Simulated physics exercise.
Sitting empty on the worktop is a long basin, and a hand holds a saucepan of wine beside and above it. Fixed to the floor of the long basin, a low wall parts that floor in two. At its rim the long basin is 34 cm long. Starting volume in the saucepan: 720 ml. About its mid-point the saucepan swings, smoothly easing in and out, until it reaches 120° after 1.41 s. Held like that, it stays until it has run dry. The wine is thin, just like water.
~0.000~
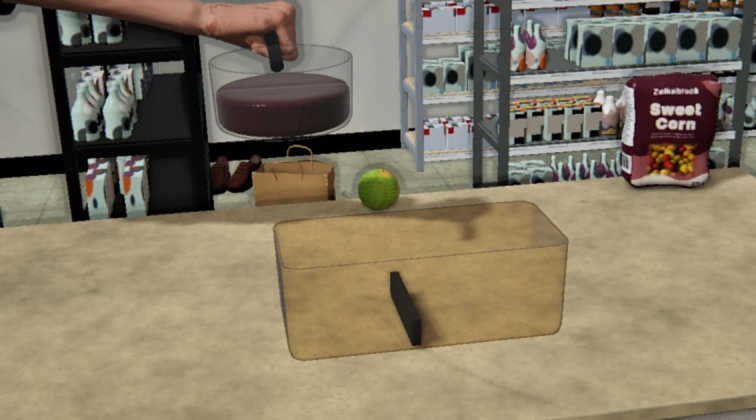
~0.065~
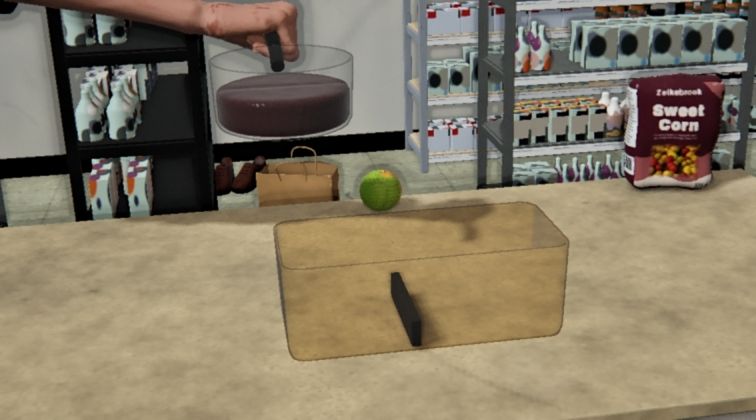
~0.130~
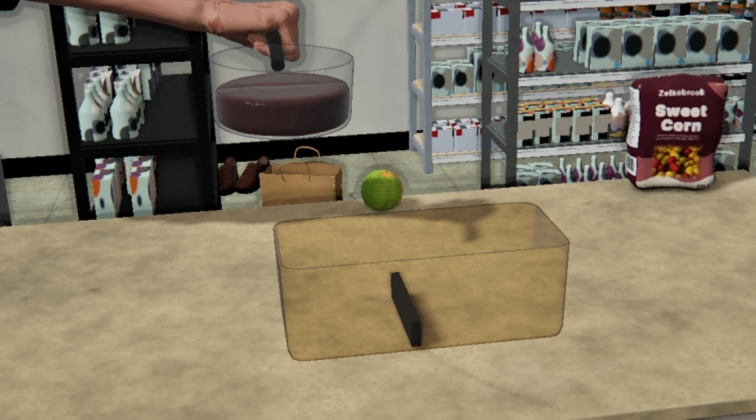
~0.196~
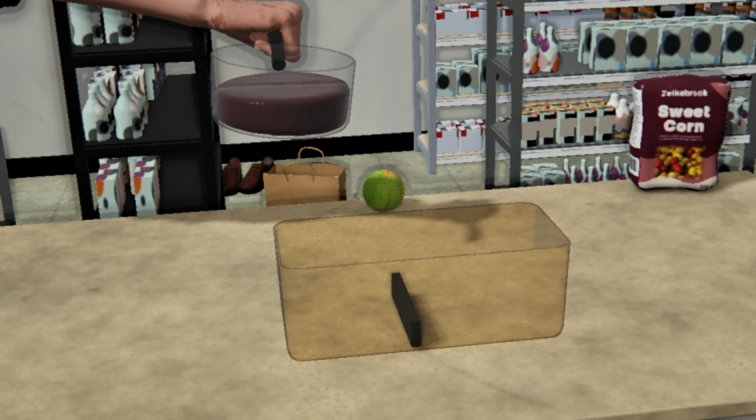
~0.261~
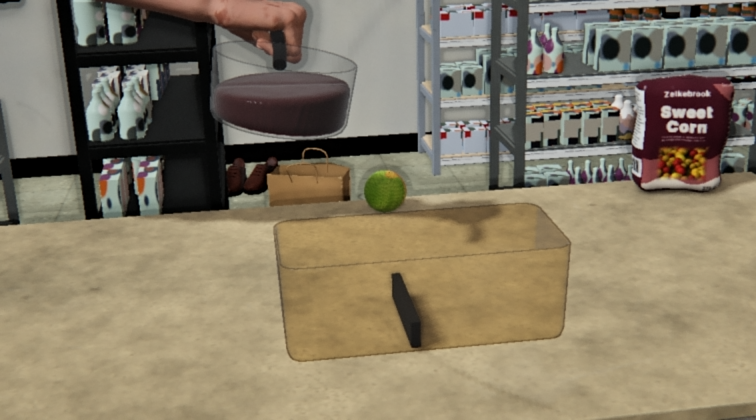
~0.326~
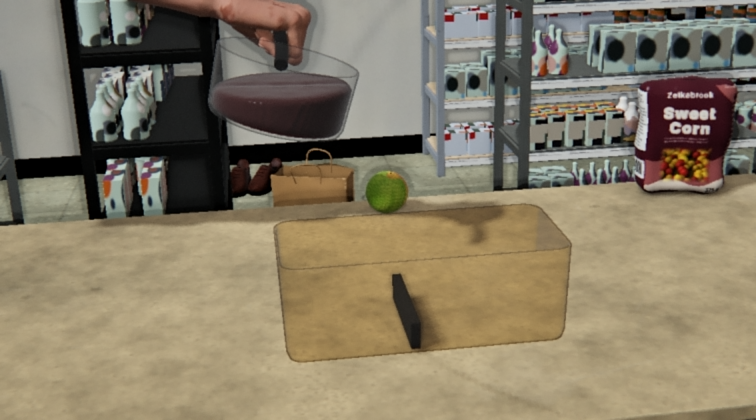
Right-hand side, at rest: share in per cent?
53 per cent.
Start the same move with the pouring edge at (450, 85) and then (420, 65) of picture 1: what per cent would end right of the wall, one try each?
I'd say 90 percent on the first go, 90 percent on the next.
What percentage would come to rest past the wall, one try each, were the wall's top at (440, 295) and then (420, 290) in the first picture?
First try about 10 %, second try about 35 %.
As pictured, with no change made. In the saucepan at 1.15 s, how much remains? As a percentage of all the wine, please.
I'd estimate some 5 per cent.
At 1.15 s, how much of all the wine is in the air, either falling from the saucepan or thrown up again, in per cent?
Around 10 percent of it is airborne.
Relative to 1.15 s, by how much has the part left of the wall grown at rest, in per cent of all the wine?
About 14 per cent.
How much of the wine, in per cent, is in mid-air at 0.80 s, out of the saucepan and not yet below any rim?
38 %.
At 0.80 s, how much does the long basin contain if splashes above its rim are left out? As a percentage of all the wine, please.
Roughly 12 per cent.
After 0.80 s the tilt is 73° and 51 per cent is still to pour, 3 is left of the wall and 9 right of it.
After 1.15 s the tilt is 110° and 5 per cent is still to pour, 33 is left of the wall and 51 right of it.
After 1.51 s the tilt is 120° and 0 per cent is still to pour, 47 is left of the wall and 53 right of it.
After 1.91 s the tilt is 120° and 0 per cent is still to pour, 47 is left of the wall and 53 right of it.
In the end 47 per cent lies left of the wall, 53 right of it and 1 outside.
